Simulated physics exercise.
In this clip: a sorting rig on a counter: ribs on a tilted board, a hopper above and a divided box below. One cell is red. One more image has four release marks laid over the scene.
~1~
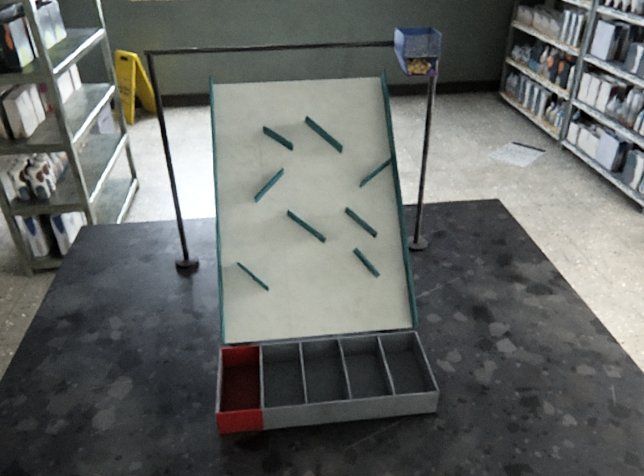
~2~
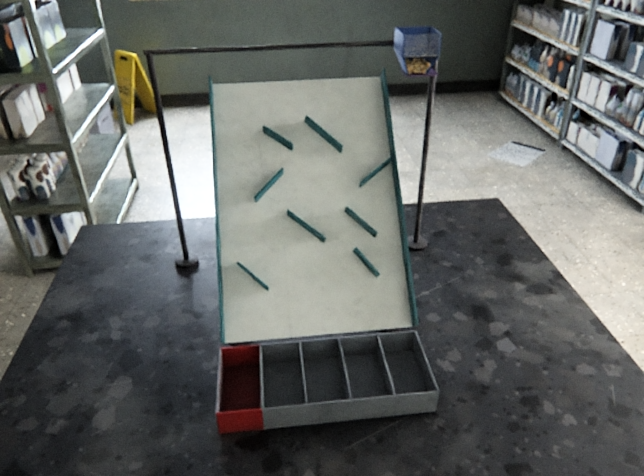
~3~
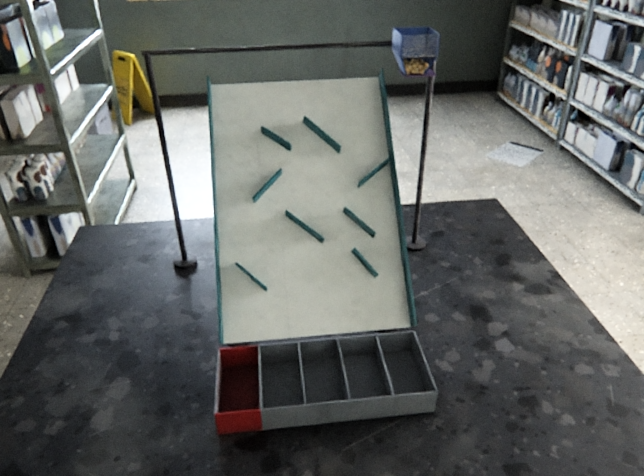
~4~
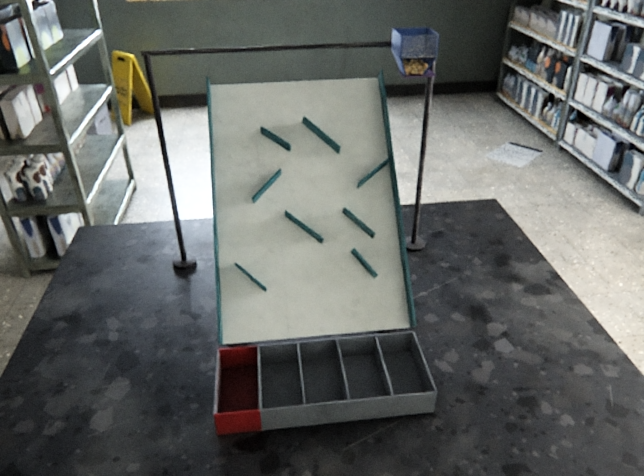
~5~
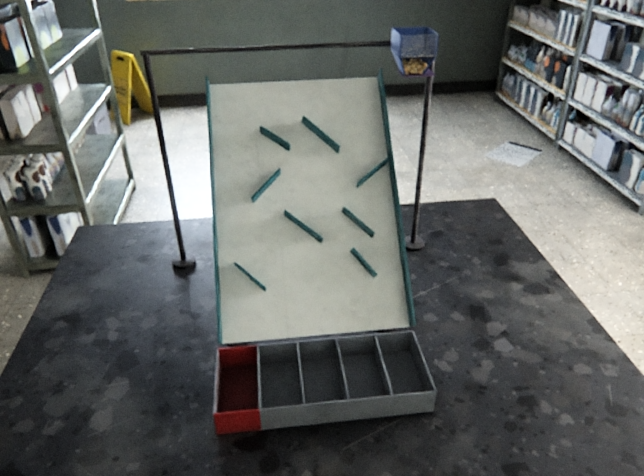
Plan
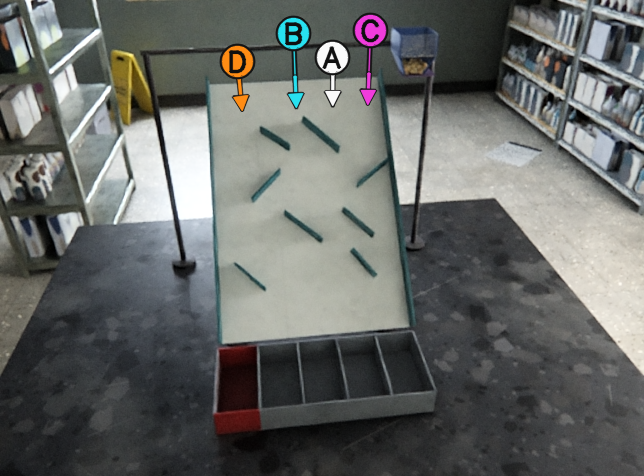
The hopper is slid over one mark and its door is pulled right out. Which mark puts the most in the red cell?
Choose D.
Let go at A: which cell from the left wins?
The fifth.
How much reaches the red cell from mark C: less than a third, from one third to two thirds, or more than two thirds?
It is less than a third.
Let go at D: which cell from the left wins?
The first from the left.
On the marked copy, mark A meets the board at (332, 100); mark B meets the board at (296, 102); mark C meets the board at (368, 99); mark D meets the board at (241, 105).
If A is chosen, none at all in the red cell, the whole lot in other cells.
If B is chosen, none at all in the red cell, the whole lot in other cells.
If C is chosen, none at all in the red cell, all but a few in other cells, a small share held on the board.
If D is chosen, close to two thirds in the red cell, close to a third in other cells.
